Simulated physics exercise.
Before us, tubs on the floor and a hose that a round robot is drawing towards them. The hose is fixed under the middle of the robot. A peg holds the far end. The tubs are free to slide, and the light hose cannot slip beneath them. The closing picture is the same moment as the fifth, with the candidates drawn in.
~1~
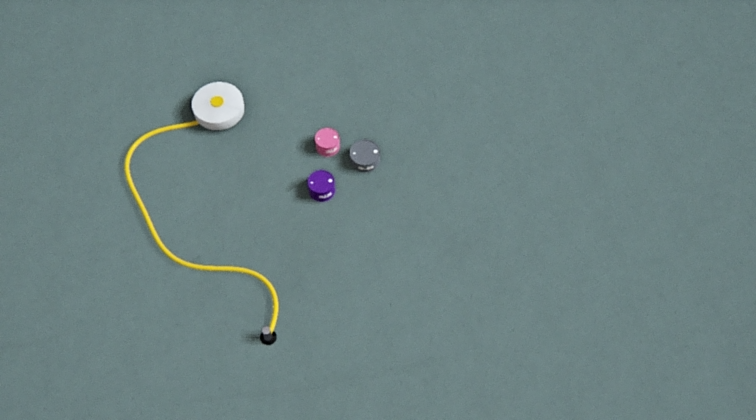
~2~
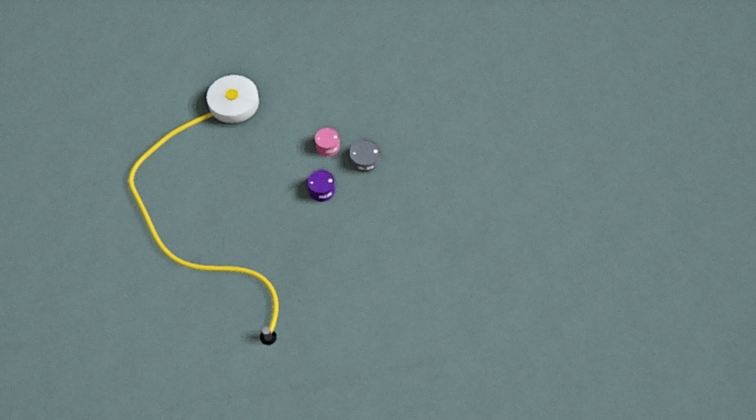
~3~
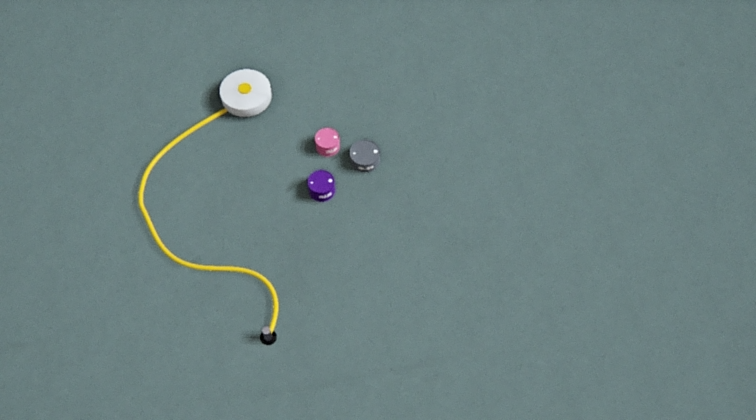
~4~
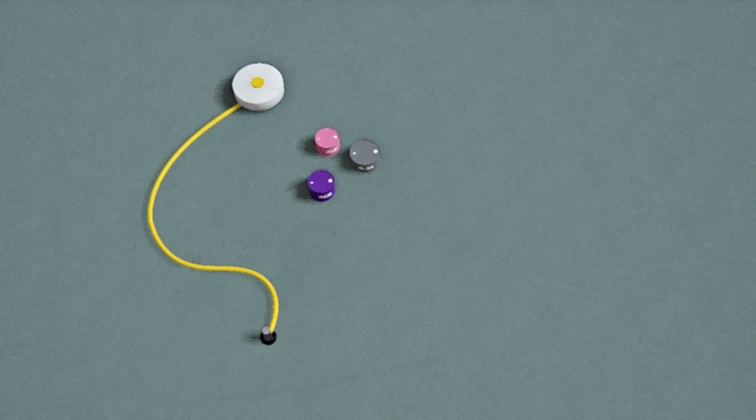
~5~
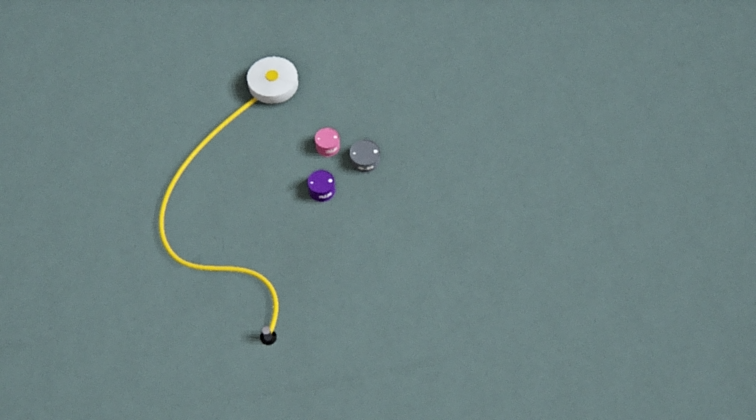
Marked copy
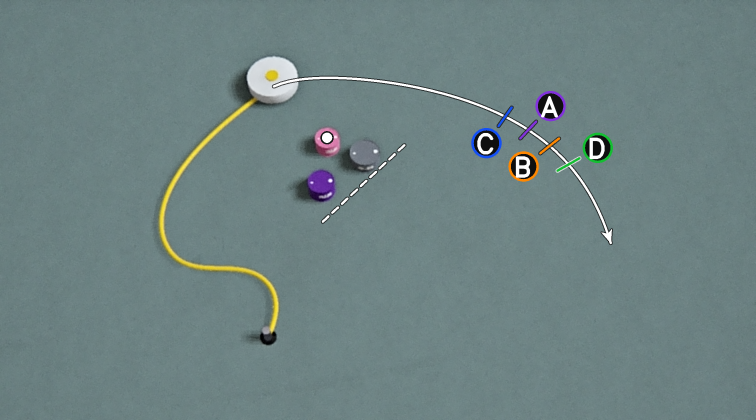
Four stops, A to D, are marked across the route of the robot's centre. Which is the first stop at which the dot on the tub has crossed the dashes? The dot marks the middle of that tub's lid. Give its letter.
Mark D.
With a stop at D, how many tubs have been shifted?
Three.
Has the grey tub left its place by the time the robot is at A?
Yes.
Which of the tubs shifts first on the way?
Pink.
On the marked copy, A at (528, 130); B at (550, 146); C at (505, 117); D at (569, 164); the dashed line at (365, 182); the route from (274, 87) via (473, 103) to (611, 243); the white dot at (327, 138).
Taking D. A third of the way, robot (384, 77); pink tub (327, 142).
Two thirds of the way, robot (491, 104); pink tub (335, 147).
When it is over, robot (570, 159); pink tub (371, 192); grey tub (397, 183); purple tub (353, 207); the dot on the pink tub is over the dashed line.
As for the rest, A leaves the dotted tub short, at (348, 174); B leaves the dotted tub short, at (361, 182); C leaves the dotted tub short, at (341, 157).
